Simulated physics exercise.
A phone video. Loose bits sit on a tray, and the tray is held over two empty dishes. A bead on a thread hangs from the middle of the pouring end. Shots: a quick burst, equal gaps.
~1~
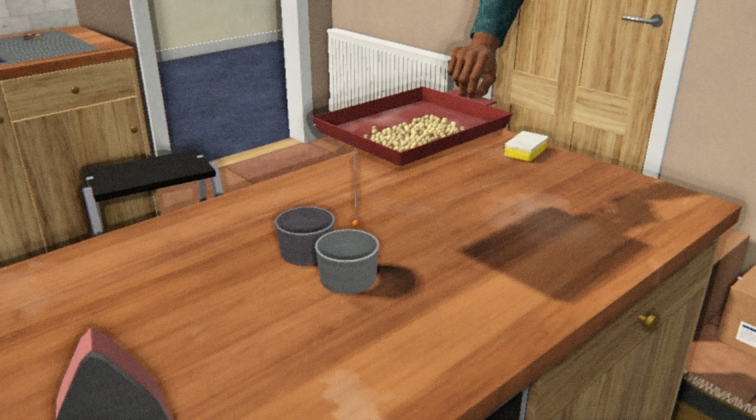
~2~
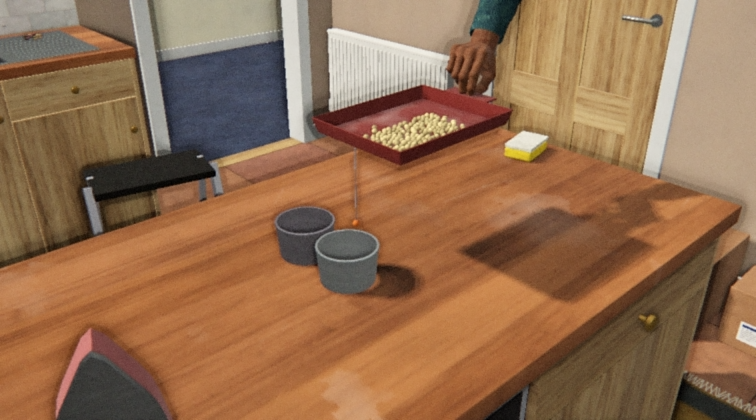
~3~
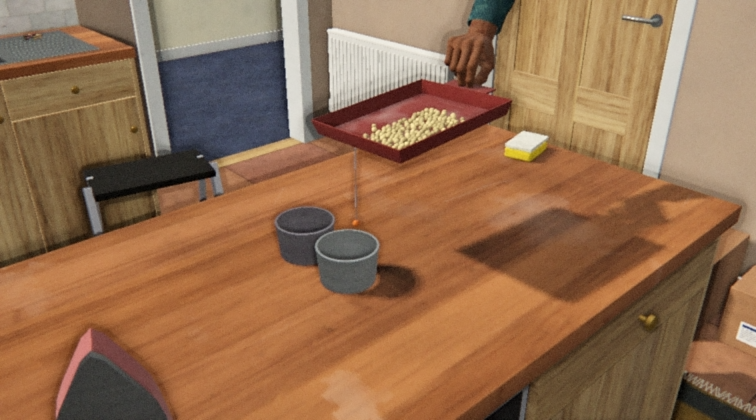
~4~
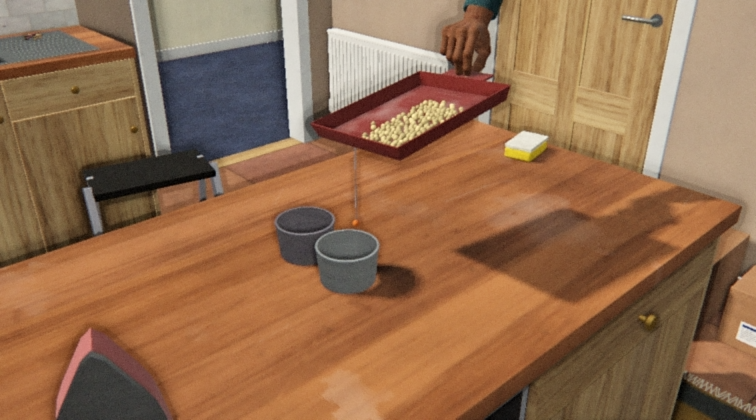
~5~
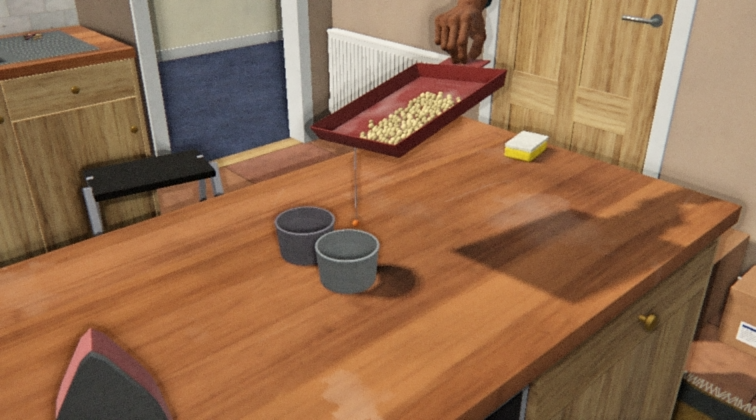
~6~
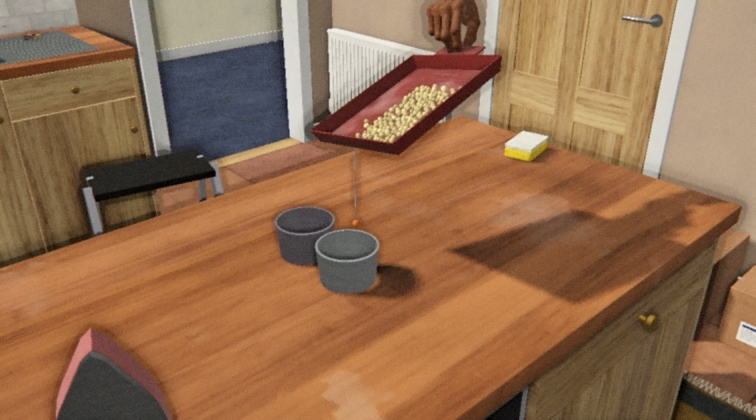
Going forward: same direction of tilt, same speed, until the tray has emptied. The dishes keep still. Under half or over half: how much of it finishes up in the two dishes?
Over half.
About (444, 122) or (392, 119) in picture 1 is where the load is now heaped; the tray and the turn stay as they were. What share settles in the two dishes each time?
In order, roughly 80 % and 90 %.
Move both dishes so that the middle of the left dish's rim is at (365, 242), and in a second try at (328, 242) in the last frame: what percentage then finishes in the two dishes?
Respectively 0 percent and 0 percent.
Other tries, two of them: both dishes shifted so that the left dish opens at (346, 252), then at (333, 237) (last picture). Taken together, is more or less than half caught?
Well, a minority share the first time and a minority share the next.
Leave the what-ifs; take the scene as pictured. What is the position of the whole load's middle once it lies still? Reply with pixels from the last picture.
It settles centred around (306, 245).
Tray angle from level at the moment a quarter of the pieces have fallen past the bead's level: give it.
That happens at around 90°.
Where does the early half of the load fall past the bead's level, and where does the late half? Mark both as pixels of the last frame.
I'd say around (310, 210) at first, then around (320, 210).
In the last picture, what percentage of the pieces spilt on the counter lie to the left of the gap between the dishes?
Near 50 %.
Just after the last frame, tray tipped steeply; almost all on the tray; just a few in the left dish; about a tenth in the air.
A moment on, tray tipped past a quarter turn; roughly a quarter on the tray; roughly half in the left dish; just a few outside both; roughly a quarter in the air.
Further on, tray tipped past a quarter turn; the larger part in the left dish; about a tenth outside both.
When it is over, tray tipped past a quarter turn; not one in the right dish; the larger part in the left dish; about a tenth outside both.
